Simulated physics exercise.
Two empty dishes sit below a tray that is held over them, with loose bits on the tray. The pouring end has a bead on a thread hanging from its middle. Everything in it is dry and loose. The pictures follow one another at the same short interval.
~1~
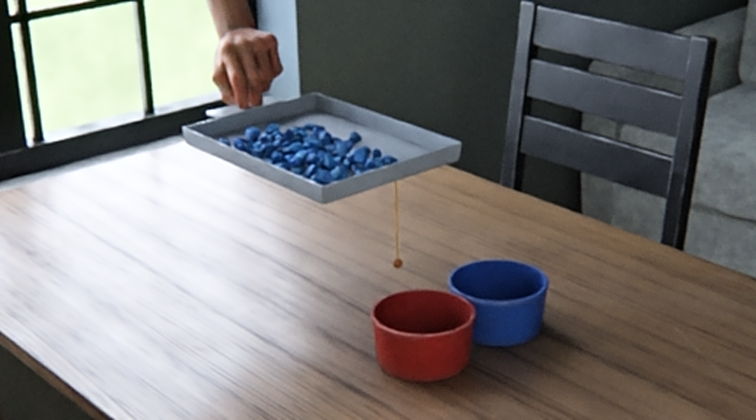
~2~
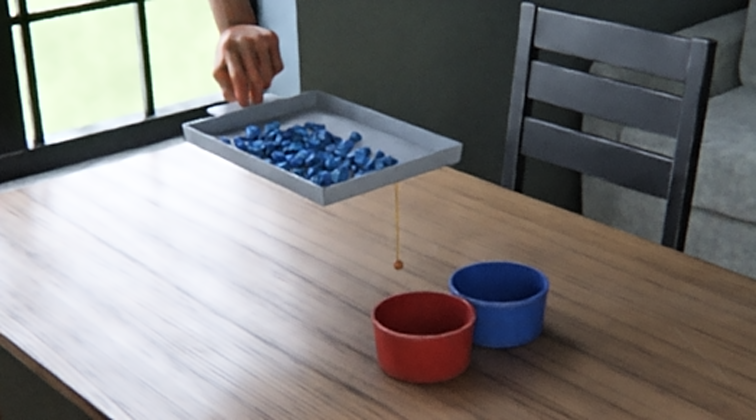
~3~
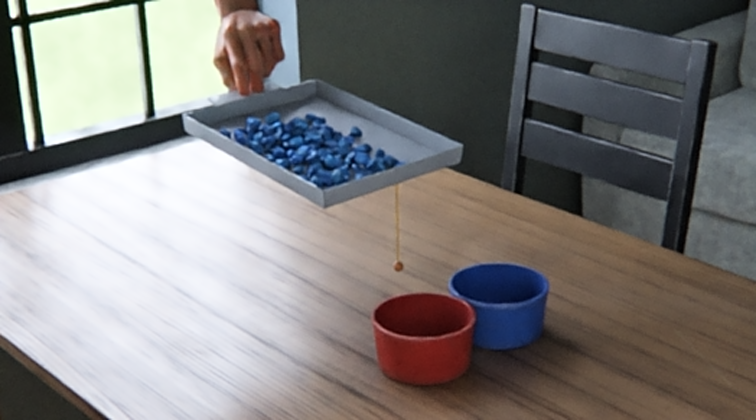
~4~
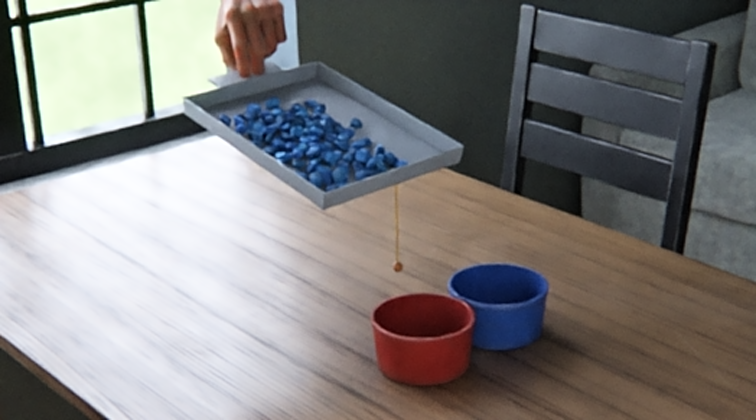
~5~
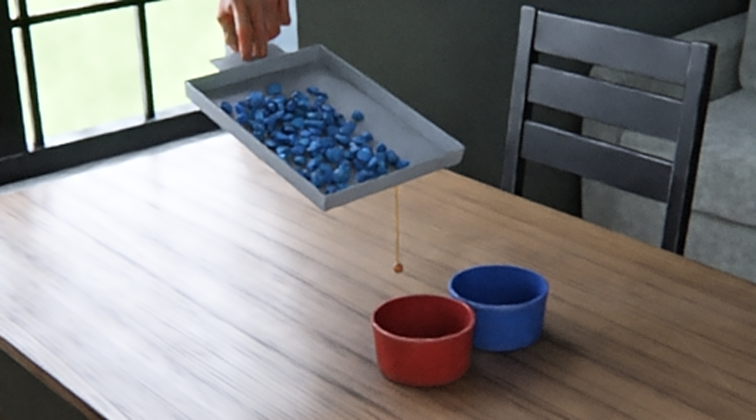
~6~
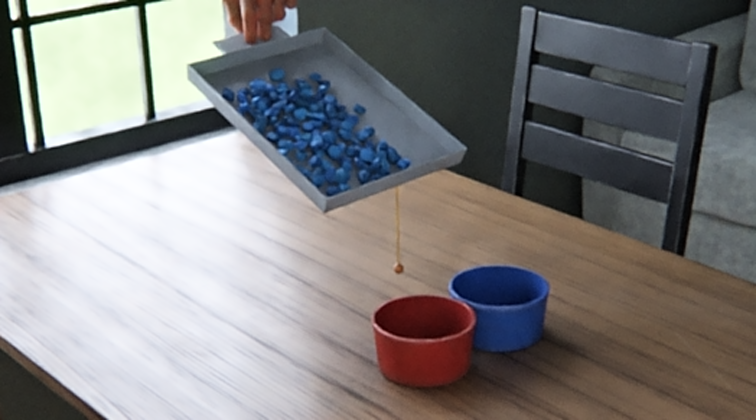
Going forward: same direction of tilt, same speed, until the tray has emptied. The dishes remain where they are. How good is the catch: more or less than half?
The dishes will manage to catch most of it.
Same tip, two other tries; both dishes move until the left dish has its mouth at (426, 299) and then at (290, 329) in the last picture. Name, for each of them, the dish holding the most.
In turn: The left-side dish; the right-side dish.
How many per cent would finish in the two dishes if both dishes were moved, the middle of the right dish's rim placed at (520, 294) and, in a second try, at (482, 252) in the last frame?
30 %, then 10 %.
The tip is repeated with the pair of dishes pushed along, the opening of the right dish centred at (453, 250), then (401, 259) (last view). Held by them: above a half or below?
At place one the minor share; at place two the minor share.
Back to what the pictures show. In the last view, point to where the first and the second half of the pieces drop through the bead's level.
Initially about (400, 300); subsequently about (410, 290).
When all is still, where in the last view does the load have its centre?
I'd say the middle ends up at about (423, 354).
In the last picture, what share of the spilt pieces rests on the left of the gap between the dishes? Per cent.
Around 90 per cent, I reckon.
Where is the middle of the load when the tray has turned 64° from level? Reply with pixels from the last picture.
Look about (366, 158) in the last picture.
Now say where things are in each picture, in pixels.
In the first picture, corners of the pouring end at (323, 186) and (459, 142), level; middle of the load at (304, 155), aquarium stones; left dish at (458, 348); right dish at (533, 314); bead on its thread at (398, 263).
In the second picture, corners of the pouring end at (323, 187) and (459, 144), level; middle of the load at (304, 155).
In the third picture, corners of the pouring end at (324, 190) and (460, 145), tipped barely, level across its low end; middle of the load at (305, 150).
In the fourth picture, corners of the pouring end at (325, 192) and (461, 146), tipped a little, level across its low end; middle of the load at (305, 142).
In the fifth picture, corners of the pouring end at (326, 195) and (462, 147), tipped clearly, level across its low end; middle of the load at (306, 135).
In the sixth picture, corners of the pouring end at (327, 197) and (464, 148), tipped clearly, level across its low end; middle of the load at (308, 128); left dish at (459, 354); right dish at (534, 320).
Soon after the last picture, tray tipped steeply; nearly all on the tray; a stray few in the air.
A little later, tray tipped past a quarter turn; about a third on the tray; about a third in the left dish; a small part in the right dish; a small part outside both; a small part in the air.
Later still, tray tipped past a quarter turn; about half in the left dish; a small part in the right dish; about a third outside both.
At rest, tray tipped past a quarter turn; about half in the left dish; a small part in the right dish; about a third outside both.
